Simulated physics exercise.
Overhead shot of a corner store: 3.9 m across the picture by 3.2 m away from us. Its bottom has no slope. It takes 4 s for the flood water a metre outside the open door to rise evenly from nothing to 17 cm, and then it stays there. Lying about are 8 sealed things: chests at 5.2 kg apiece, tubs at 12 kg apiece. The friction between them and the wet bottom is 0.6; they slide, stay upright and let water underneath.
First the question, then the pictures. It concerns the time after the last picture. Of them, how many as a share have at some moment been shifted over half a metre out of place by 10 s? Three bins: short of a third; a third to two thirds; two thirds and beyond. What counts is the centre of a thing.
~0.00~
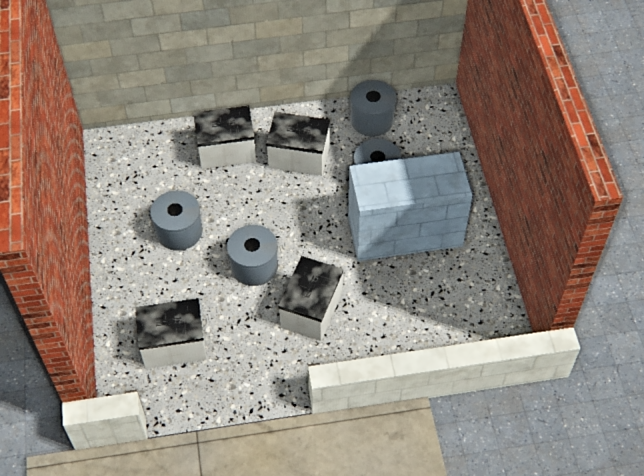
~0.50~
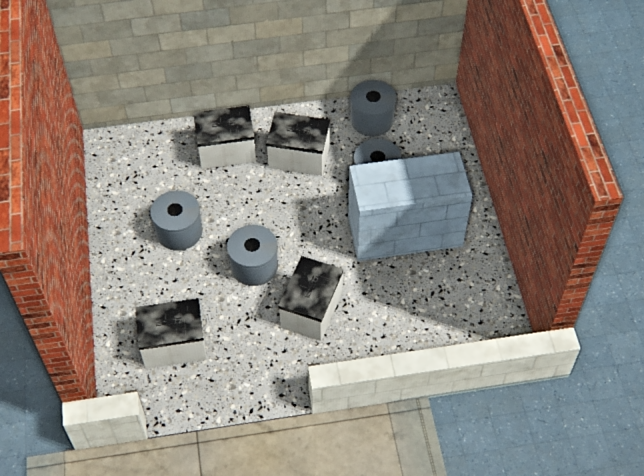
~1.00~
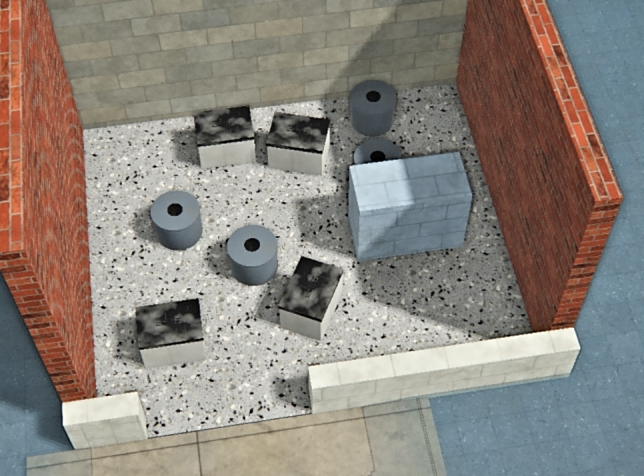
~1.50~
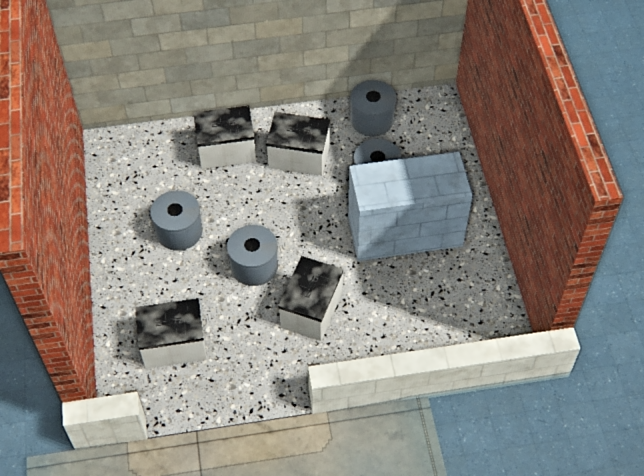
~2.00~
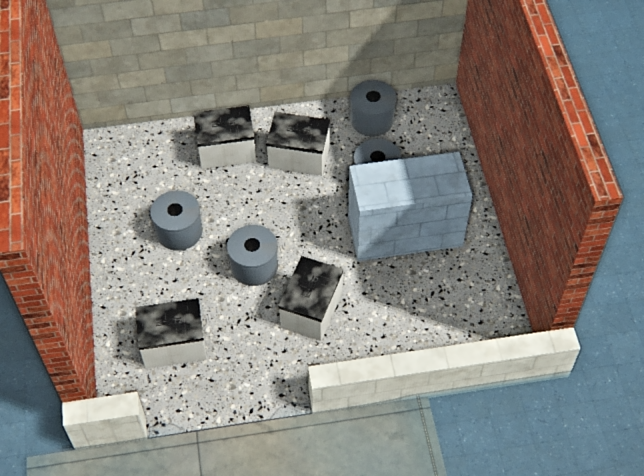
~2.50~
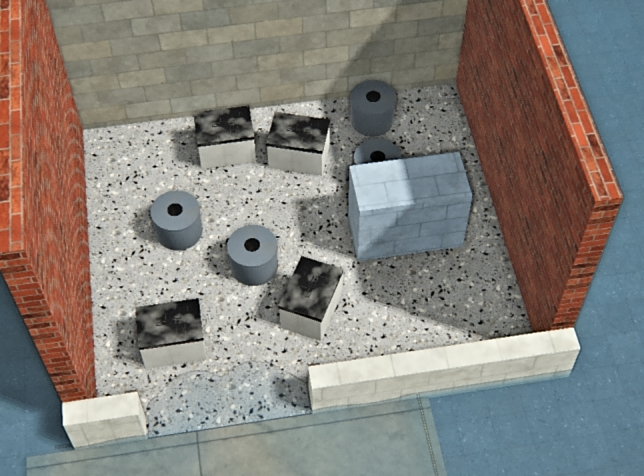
Bin: Two thirds and beyond.
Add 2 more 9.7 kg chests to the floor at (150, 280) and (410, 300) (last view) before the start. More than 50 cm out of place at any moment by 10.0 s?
One by one: Above; below.
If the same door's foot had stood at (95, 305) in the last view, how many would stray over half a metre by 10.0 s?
Then it comes to 4.
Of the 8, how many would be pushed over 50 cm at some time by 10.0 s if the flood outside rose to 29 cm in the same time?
8.
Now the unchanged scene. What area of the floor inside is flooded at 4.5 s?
About 4.0 m2.
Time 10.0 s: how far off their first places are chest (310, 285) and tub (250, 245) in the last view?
They sit 80 cm and 120 cm away, in the order given.
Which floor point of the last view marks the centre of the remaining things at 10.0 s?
Close to (337, 162).
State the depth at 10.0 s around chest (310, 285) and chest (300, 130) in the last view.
Depths: Near 3 cm, then near 10 cm.
After 3.5 s 0 of 8 are over 50 cm from their spots; 0 afloat.
After 4.5 s 1 of 8 are over 50 cm from their spots; 1 afloat.
After 7.0 s 4 of 8 are over 50 cm from their spots; 3 afloat.
After 10.0 s 8 of 8 are over 50 cm from their spots, and 8 have been at some point; 7 afloat.
